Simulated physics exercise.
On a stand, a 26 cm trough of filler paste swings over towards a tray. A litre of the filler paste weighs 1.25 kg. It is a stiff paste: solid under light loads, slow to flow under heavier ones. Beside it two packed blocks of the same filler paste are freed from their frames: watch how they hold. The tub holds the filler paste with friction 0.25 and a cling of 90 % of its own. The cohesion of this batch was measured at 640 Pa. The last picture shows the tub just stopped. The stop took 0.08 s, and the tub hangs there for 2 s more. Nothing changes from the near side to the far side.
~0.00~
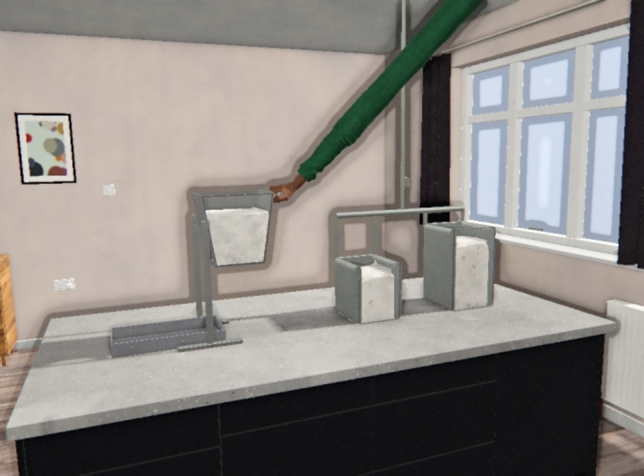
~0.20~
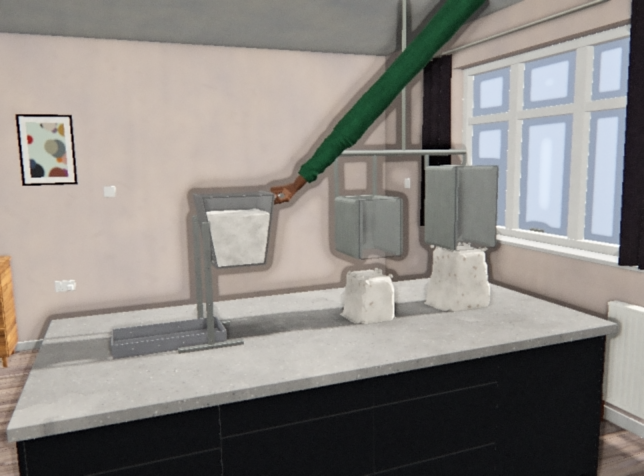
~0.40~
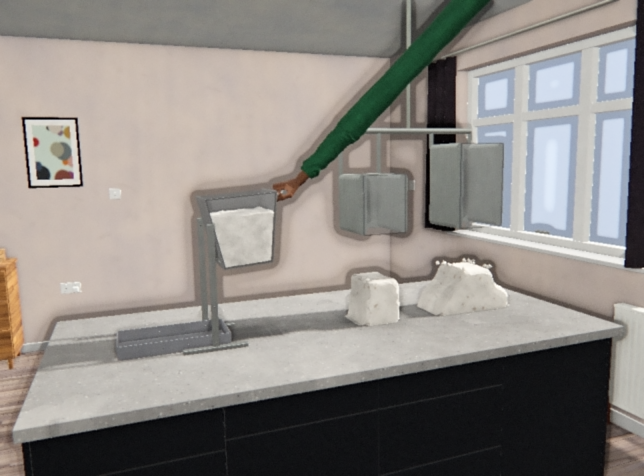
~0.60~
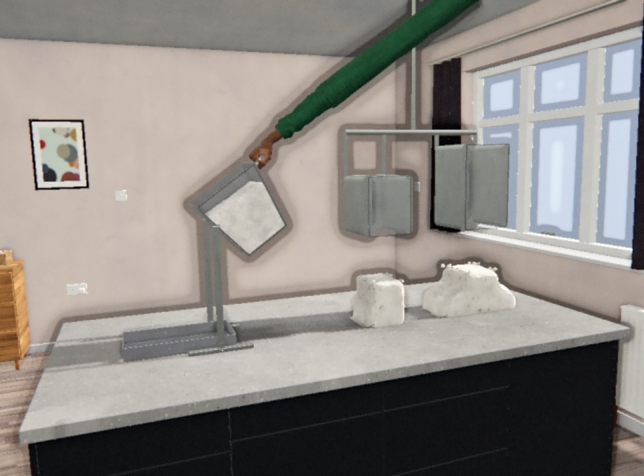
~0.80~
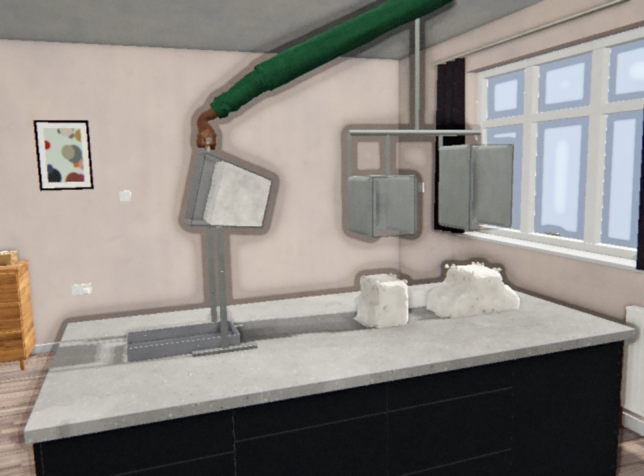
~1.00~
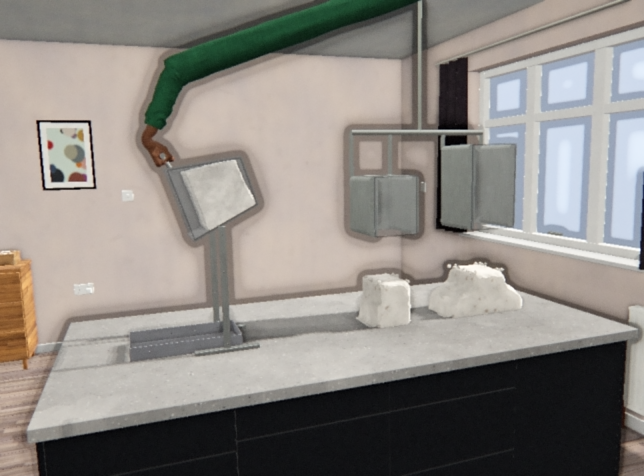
Green-sleeved arm tilting a tub of white paste onto its side above a worktop, after casings lift off two slumping white blocks.
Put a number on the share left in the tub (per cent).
It comes to some 0 %.
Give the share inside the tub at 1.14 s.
About 95 %.
By 1.14 s, the tub is at 108 degrees and holds 95 %.
By 1.31 s, the tub is at 108 degrees and holds 34 %.
By 1.48 s, the tub is at 108 degrees and holds 0 %.
By 1.65 s, the tub is at 108 degrees and holds 0 %.
By 3.00 s, at the end, the tub is at 108 degrees and holds 0 %.
